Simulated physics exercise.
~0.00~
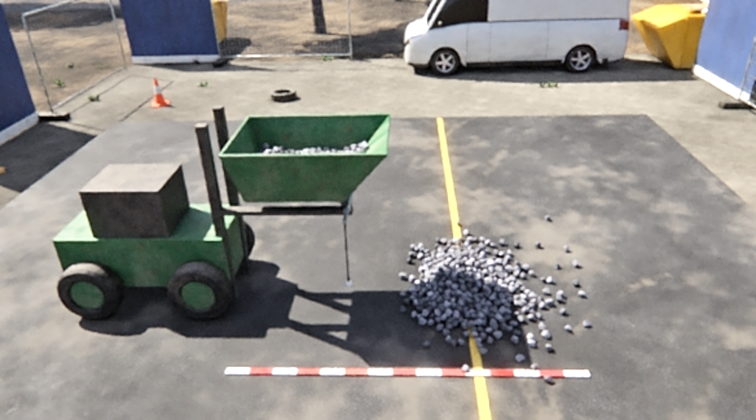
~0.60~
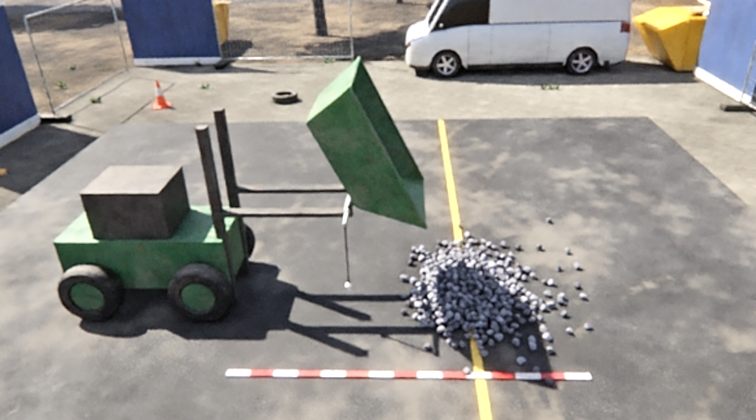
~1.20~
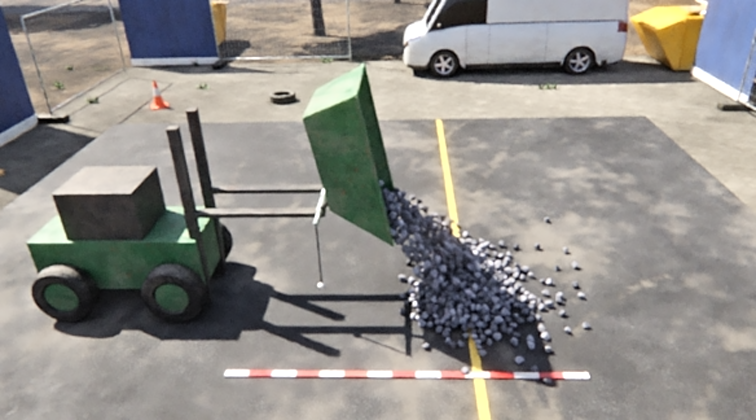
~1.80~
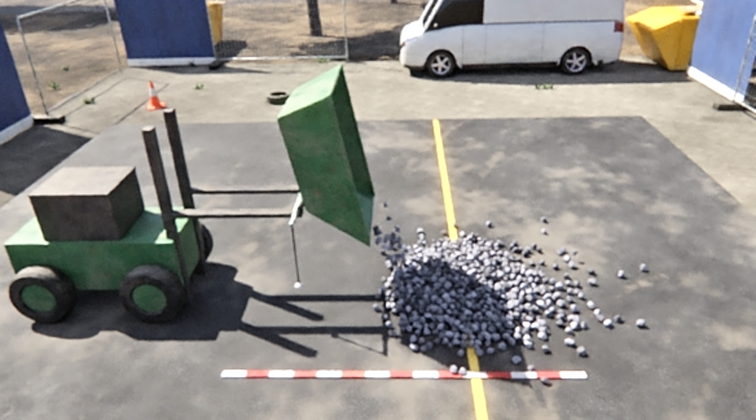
Green forklift tipping its skip and backing left as grey stones pour onto an existing heap, spreading wider across a yellow line.
